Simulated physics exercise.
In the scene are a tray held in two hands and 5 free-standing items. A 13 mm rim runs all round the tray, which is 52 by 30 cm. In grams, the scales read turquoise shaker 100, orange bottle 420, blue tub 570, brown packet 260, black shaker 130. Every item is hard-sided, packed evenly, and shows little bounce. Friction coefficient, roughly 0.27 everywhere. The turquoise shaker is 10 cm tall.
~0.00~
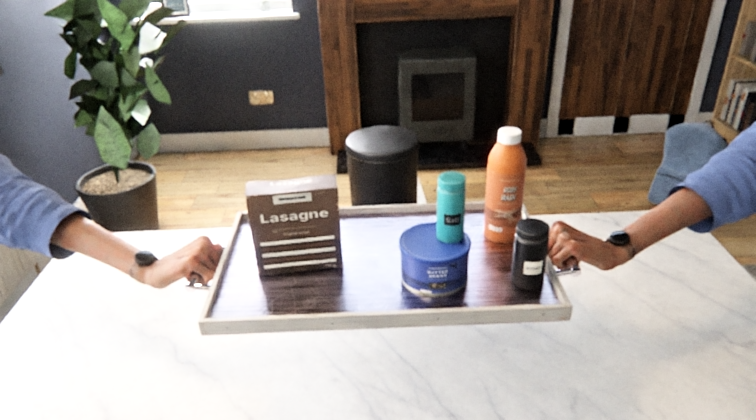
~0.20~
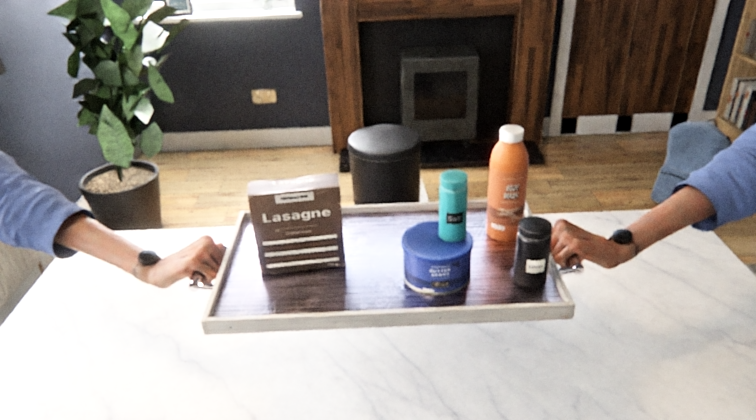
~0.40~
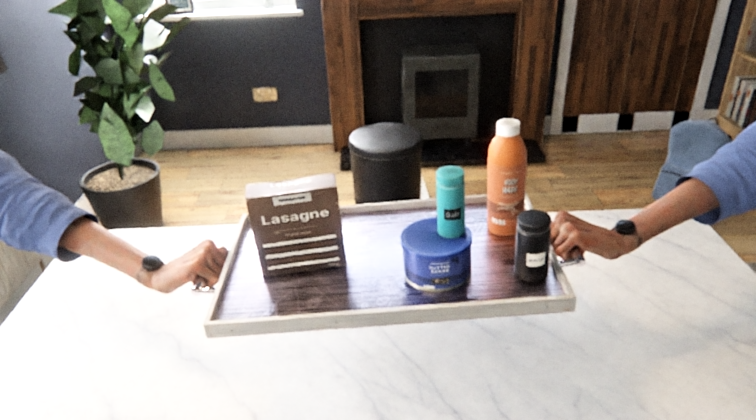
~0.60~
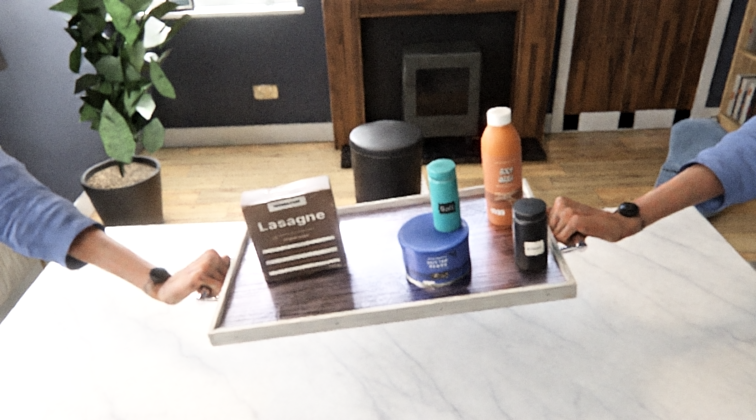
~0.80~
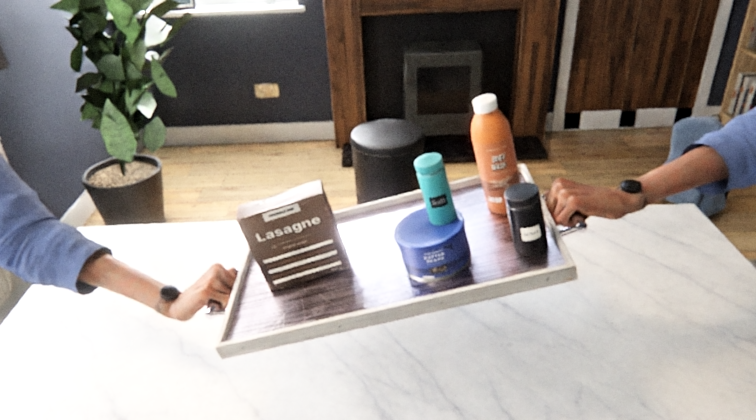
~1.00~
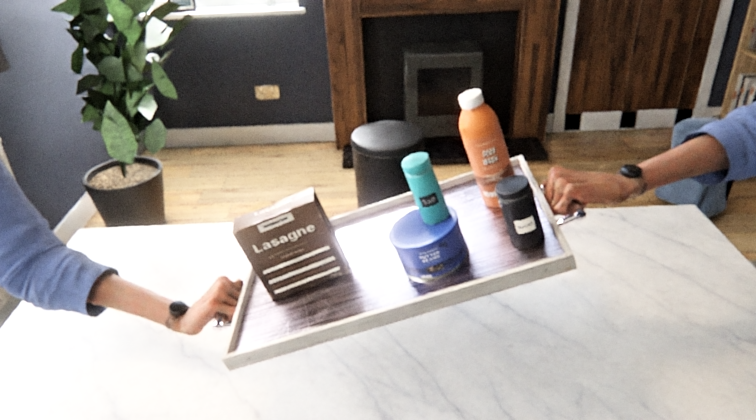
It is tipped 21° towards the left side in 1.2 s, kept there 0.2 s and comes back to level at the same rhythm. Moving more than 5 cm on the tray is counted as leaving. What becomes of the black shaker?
It will quit its patch.
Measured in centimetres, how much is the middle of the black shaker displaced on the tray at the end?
About 21 cm.
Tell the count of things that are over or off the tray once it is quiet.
2.
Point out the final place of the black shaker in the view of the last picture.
Near (395, 257).
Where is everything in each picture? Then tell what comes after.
The first frame shows tray level; black shaker (530, 254); turquoise shaker (451, 208).
The second frame shows tray level; blue tub (437, 257); brown packet (299, 225).
The third frame shows tray at 3°, left edge down; turquoise shaker (451, 202); orange bottle (507, 177).
The fourth frame shows tray at 7°, left edge down; blue tub (435, 248); brown packet (296, 230).
The fifth frame shows tray at 14°, left edge down; turquoise shaker (436, 189); orange bottle (495, 154).
The sixth frame shows tray at 18°, left edge down; black shaker (520, 212); blue tub (429, 241).
By 1.50 s, tray at 21°, left edge down; black shaker 14 cm from its spot near (426, 239); turquoise shaker 17 cm from its spot; orange bottle 16 cm from its spot.
By 1.90 s, tray at 16°, left edge down; black shaker 21 cm from its spot near (386, 257); turquoise shaker rocked 21° off its seat; orange bottle rocked 17° off its seat.
When it is over (3.2 s), off the tray, orange bottle; lying over on the tray, turquoise shaker; not toppled but over 5 cm from the start, blue tub, brown packet and black shaker. In the last view, black shaker near (395, 257).
